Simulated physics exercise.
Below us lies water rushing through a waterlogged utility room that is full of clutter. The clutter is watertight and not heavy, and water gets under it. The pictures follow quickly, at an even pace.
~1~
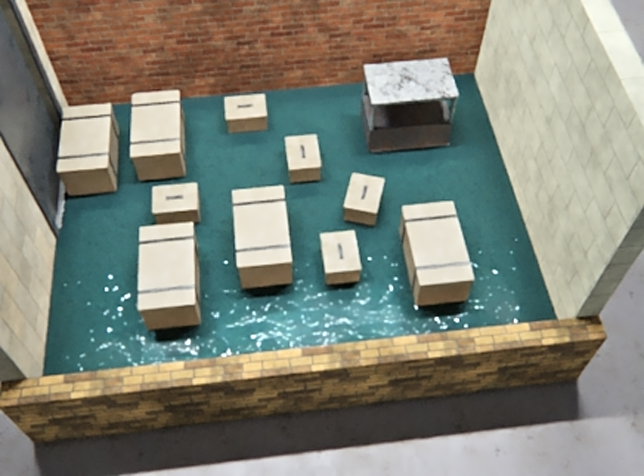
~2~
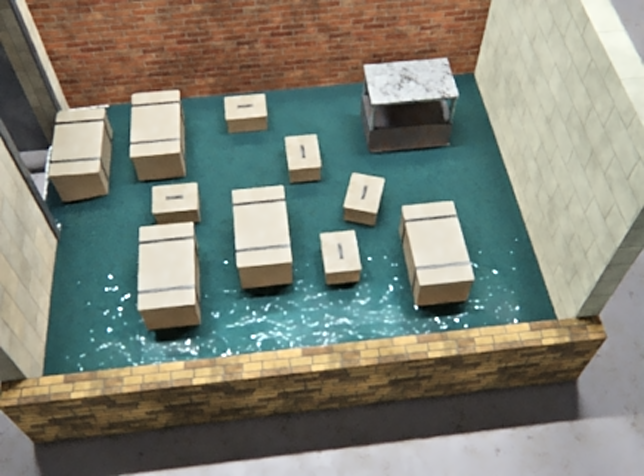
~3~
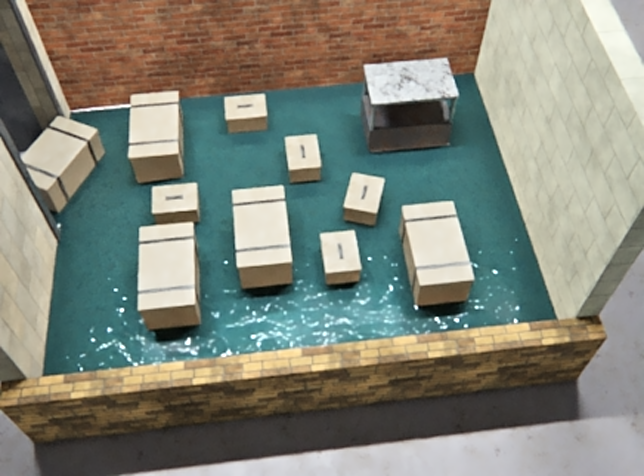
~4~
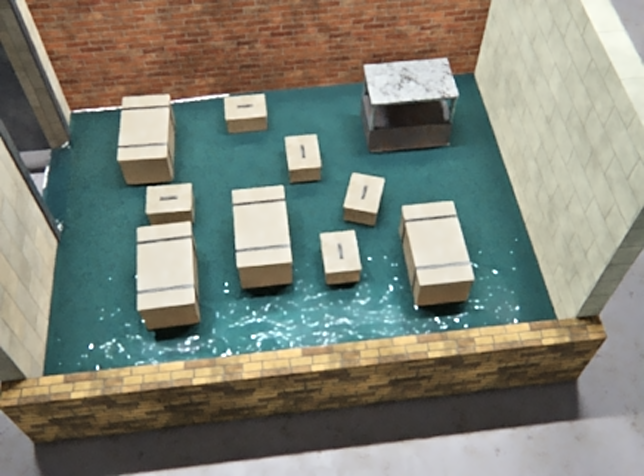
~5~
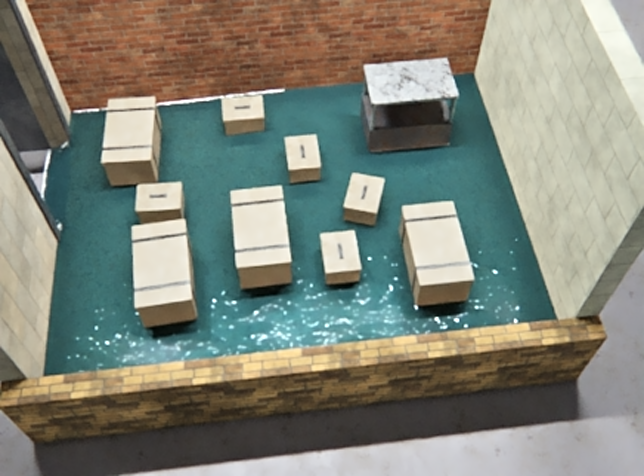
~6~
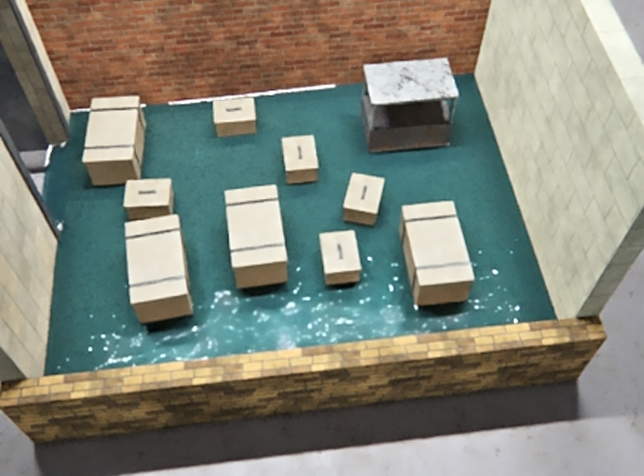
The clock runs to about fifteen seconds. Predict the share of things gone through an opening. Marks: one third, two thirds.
That comes to two thirds or above.
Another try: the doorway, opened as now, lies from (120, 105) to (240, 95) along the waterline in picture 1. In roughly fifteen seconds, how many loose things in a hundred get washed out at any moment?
Roughly 80 per cent.
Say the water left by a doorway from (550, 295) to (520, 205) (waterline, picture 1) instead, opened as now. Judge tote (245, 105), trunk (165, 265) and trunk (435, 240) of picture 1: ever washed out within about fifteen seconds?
In that order: No, left behind, gone.
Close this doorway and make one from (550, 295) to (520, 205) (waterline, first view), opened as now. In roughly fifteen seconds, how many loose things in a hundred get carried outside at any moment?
Roughly 50 per cent.
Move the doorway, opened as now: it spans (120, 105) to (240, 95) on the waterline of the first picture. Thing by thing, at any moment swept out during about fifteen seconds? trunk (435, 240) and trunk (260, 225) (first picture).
In that order: Still in, washed out.
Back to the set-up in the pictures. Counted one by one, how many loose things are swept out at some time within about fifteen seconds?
It comes to 7.
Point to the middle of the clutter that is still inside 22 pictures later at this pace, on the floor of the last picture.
Close to (220, 223).
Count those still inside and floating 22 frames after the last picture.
4 of them.
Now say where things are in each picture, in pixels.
In the first picture, a trunk at (155, 122) floats; a tote at (175, 198), afloat; 0 of 10 have shifted.
In the second picture, a trunk at (155, 122) floats; a tote at (175, 198) floats; 1 of 10 have shifted.
In the third picture, a trunk at (154, 123) floats; a tote at (175, 198), afloat; 1 of 10 have shifted.
In the fourth picture, a trunk at (144, 126), afloat, close to its start; a tote at (169, 198), afloat, close to its start; 3 of 10 have shifted.
In the fifth picture, a trunk at (129, 128), afloat, close to its start; a tote at (159, 196), afloat, close to its start; 4 of 10 have shifted.
In the sixth picture, a trunk at (112, 128) floats, a stride from its start; a tote at (147, 193), afloat, close to its start; 6 of 10 have shifted.
A moment on, 1 of 10 are out; 9 afloat.
Next, 4 of 10 are out; 6 afloat.
Later, 6 of 10 are out; 4 afloat.
In the end, 7 of 10 are out; 3 afloat.
